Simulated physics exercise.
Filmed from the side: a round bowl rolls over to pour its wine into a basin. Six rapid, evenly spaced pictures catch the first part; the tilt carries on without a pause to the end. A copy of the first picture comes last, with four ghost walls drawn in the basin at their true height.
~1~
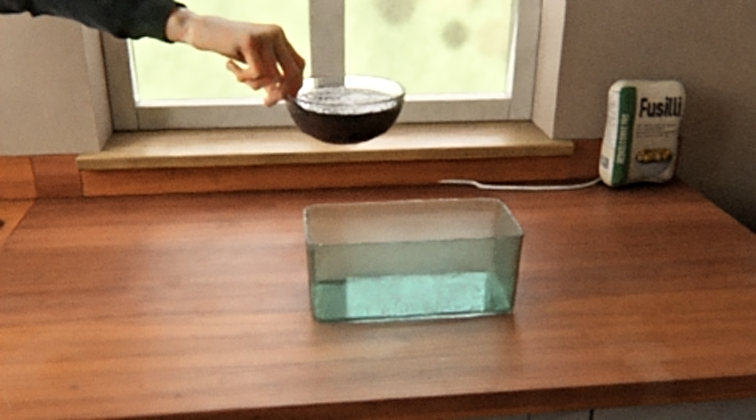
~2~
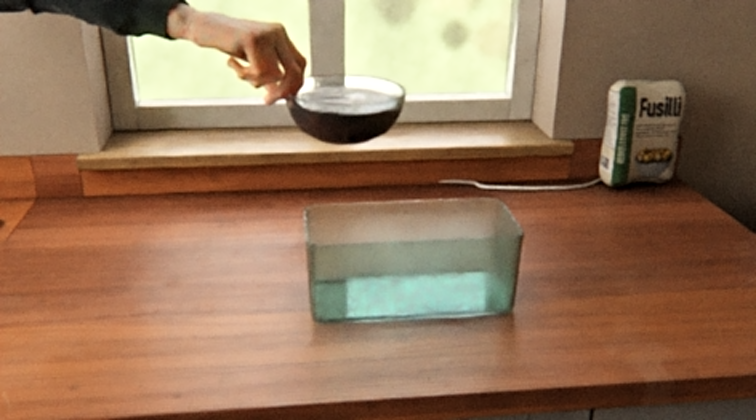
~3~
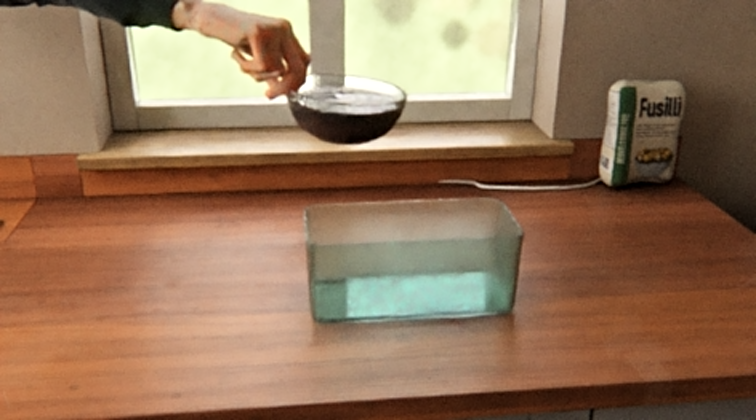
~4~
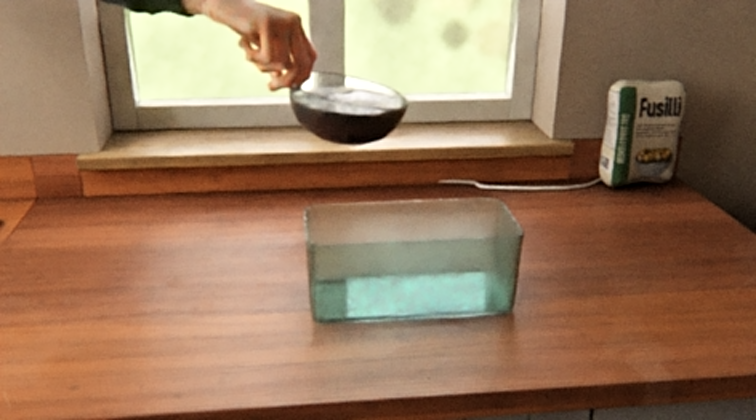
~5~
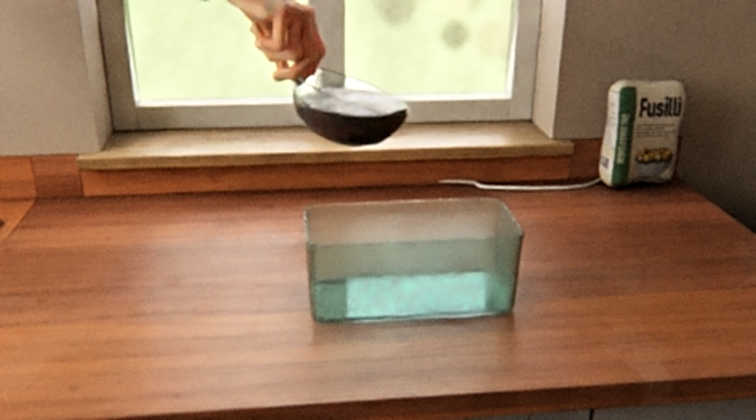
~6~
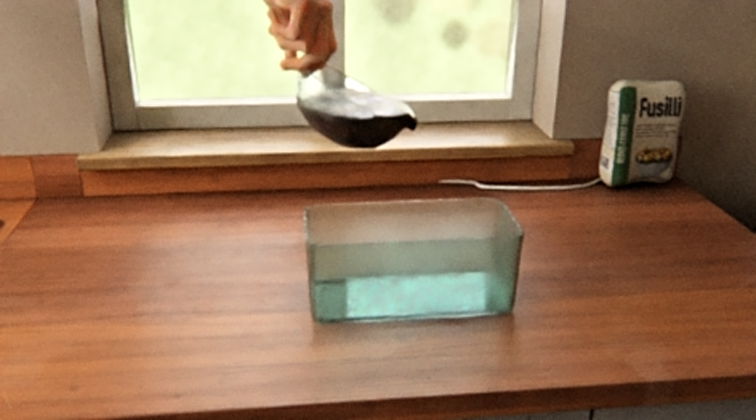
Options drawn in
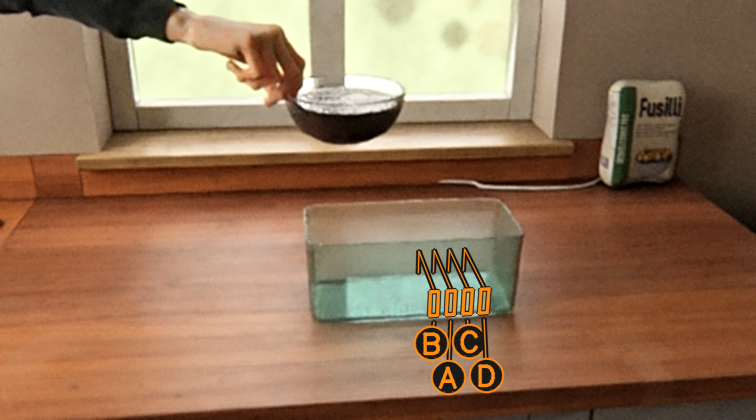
Kitchen counter by a window, a hand tilting a round glass bowl rightward above a clear basin, dark liquid starting over its lip.
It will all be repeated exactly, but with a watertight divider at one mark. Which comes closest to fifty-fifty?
A works best here.
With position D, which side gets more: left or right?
The left side.
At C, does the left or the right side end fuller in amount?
The left one.
On the marked copy, A at (450, 320); B at (434, 321); C at (467, 319); D at (484, 318).
If A is chosen, about 53 % ends left of the wall and 47 % right of it.
If B is chosen, about 29 % ends left of the wall and 70 % right of it.
If C is chosen, about 78 % ends left of the wall and 21 % right of it.
If D is chosen, about 93 % ends left of the wall and 6 % right of it.
